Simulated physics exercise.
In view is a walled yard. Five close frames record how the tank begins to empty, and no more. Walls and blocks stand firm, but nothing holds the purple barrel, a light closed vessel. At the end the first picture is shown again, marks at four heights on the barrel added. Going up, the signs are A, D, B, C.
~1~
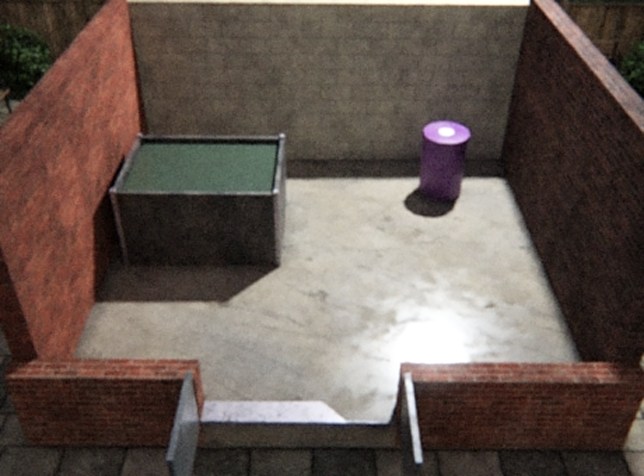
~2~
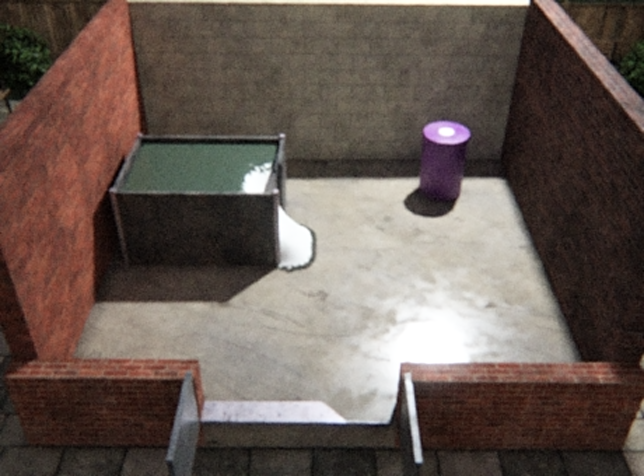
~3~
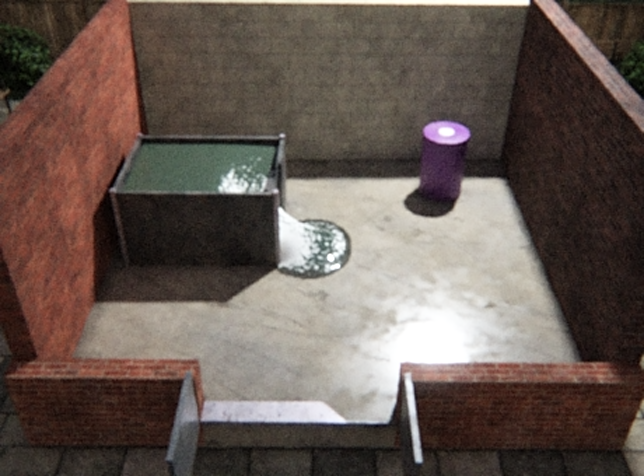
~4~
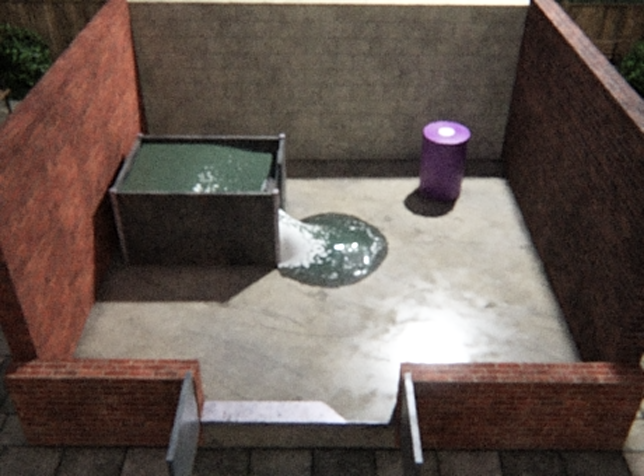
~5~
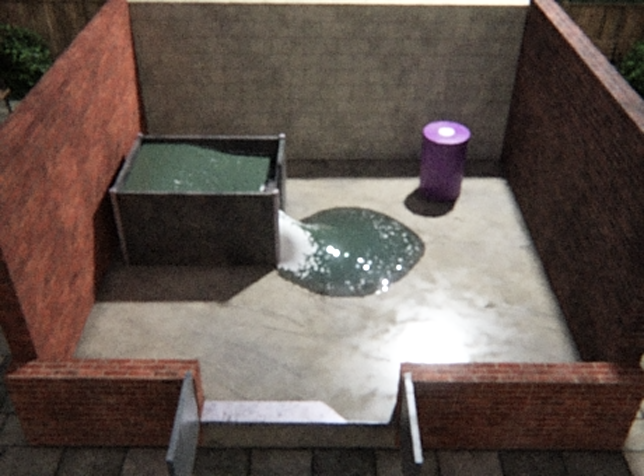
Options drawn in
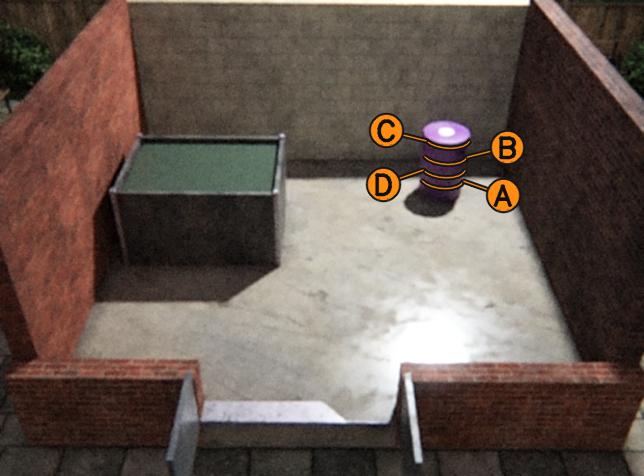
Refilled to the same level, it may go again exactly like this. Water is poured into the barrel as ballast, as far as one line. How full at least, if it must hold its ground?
A.
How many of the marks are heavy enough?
All of the four.
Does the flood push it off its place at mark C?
No, not at all.
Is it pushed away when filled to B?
No, not at all.
On the marked copy, A at (444, 188); B at (448, 164); C at (450, 148); D at (446, 177); from the bottom up A, D, B, C.
For mark A, it does not move.
For mark B, it does not move.
For mark C, it does not move.
For mark D, it does not move.
